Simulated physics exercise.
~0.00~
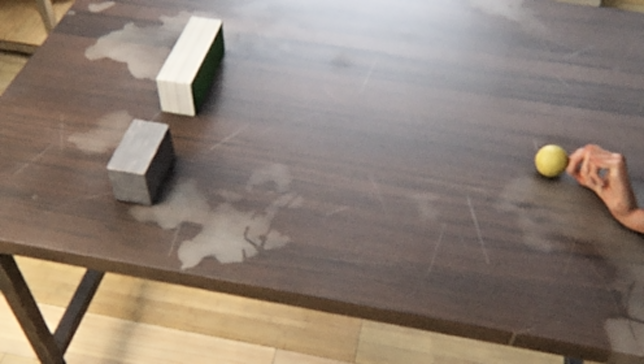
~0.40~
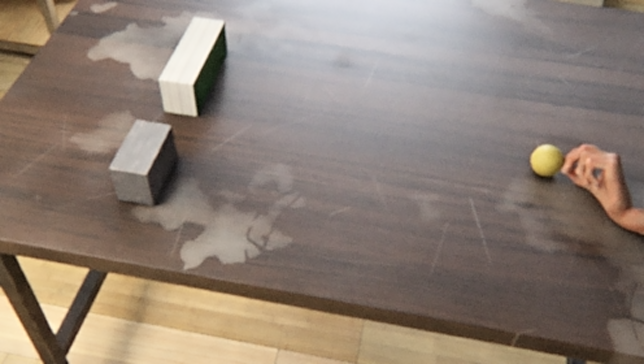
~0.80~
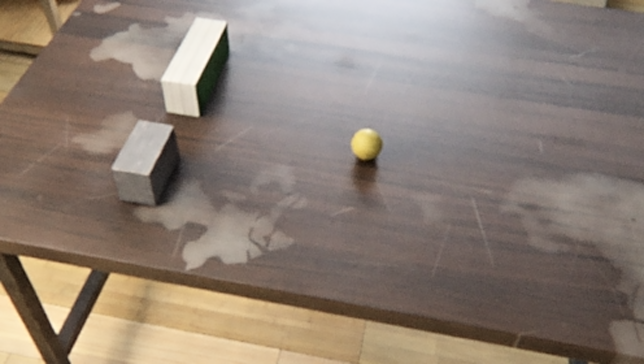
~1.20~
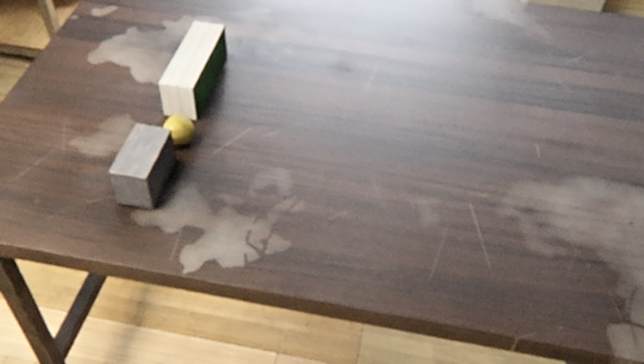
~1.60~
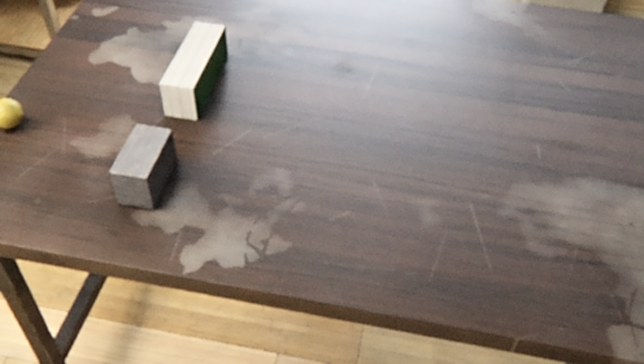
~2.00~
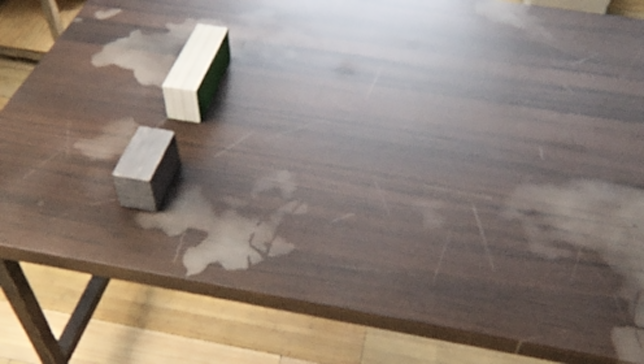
In this clip, a hand at the right of a dark wooden table releases a yellow ball, which rolls left between a grey block and a larger white and green block. It passes through the gap, continues to the left edge and goes out of view, while both blocks stay put.
